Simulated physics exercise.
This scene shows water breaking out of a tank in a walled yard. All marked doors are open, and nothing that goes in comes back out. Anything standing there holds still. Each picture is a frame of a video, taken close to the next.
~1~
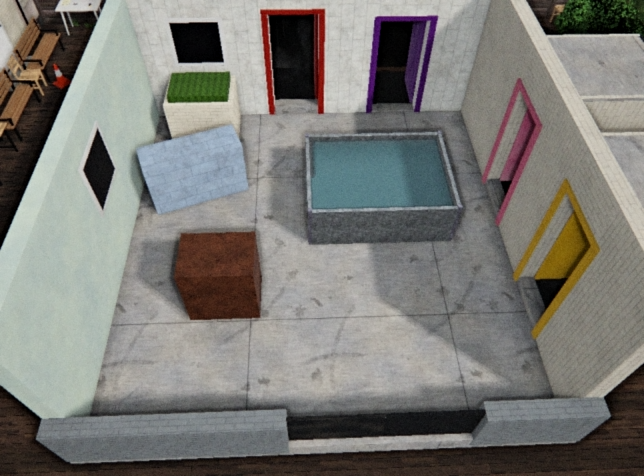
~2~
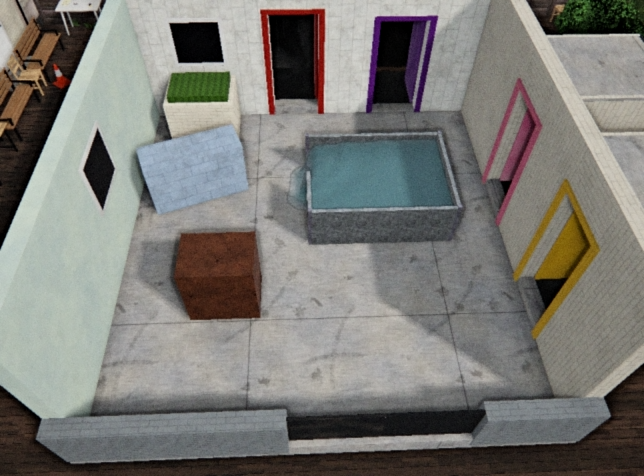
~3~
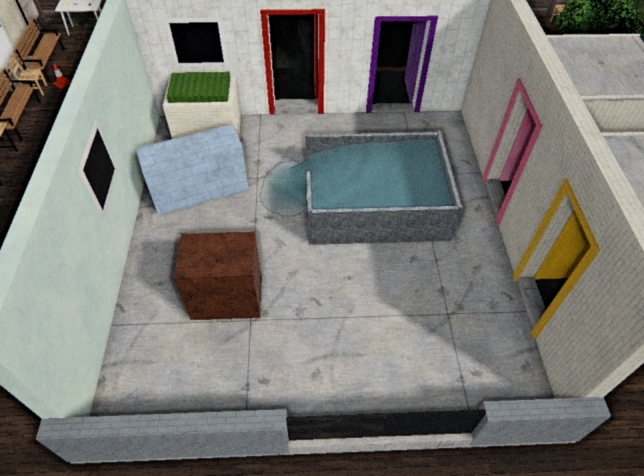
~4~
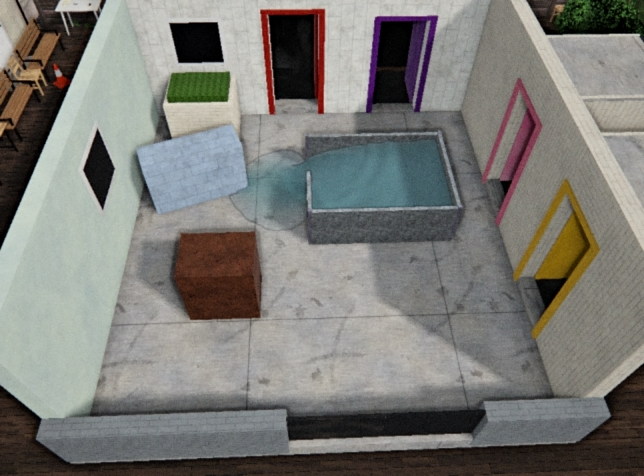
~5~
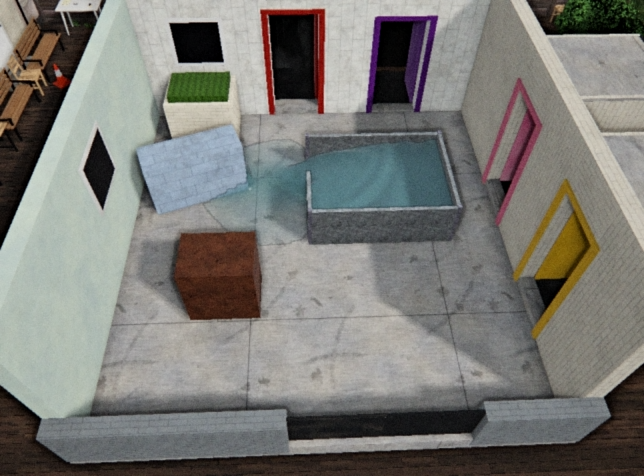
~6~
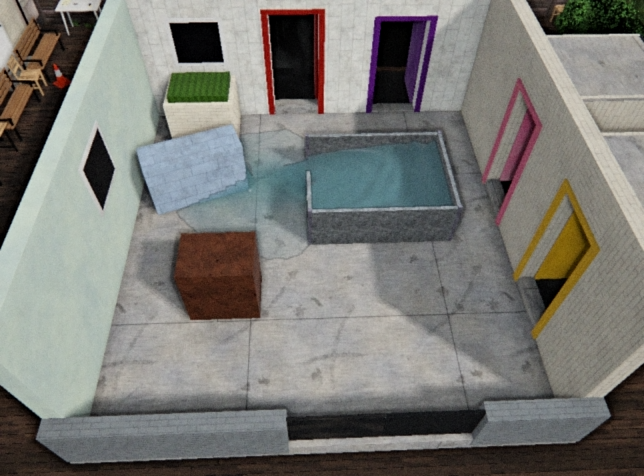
In a walled concrete yard with coloured doorways, water pours from a stone tank's left side and spreads toward a pale blue slab.
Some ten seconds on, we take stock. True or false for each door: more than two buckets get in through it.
The red door: False; the yellow door: False; the purple door: True; the pink door: False.
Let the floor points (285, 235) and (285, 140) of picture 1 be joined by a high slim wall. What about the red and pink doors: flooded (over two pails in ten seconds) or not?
The red door ends up above, and the pink door remains below.
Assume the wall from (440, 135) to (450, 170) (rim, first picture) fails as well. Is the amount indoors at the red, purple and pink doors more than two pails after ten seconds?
Checking each one, red comes up short, then purple crosses the line, then pink crosses the line.
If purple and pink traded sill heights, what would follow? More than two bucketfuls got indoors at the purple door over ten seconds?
Reading - purple door: Below the limit.
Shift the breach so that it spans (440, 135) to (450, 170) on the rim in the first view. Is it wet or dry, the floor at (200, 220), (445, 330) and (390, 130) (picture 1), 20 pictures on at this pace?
Untouched, submerged, submerged.
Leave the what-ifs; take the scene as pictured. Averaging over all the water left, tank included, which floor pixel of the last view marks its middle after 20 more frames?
Roughly at (288, 206).
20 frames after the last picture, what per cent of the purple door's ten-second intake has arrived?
Approximately 0 in a hundred, I reckon.
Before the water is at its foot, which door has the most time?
Result: The yellow one.
A moment on, water covers 20 % of the floor; the red door not reached, the yellow door not reached, the purple door not reached, the pink door not reached.
Next, water covers 35 % of the floor; the red door wet at the sill, nothing in, the yellow door not reached, the purple door not reached, the pink door not reached.
Then, water covers 55 % of the floor; the red door wet at the sill, nothing in, the yellow door not reached, the purple door wet at the sill, nothing in, the pink door not reached.
Later, water covers 90 % of the floor; the red door wet at the sill, nothing in, the yellow door wet at the sill, nothing in, the purple door wet at the sill, nothing in, the pink door wet at the sill, nothing in.
In the end, water covers 95 % of the floor; the red door wet at the sill, nothing in, the yellow door wet at the sill, nothing in, the purple door over two buckets in, the pink door wet at the sill, nothing in.
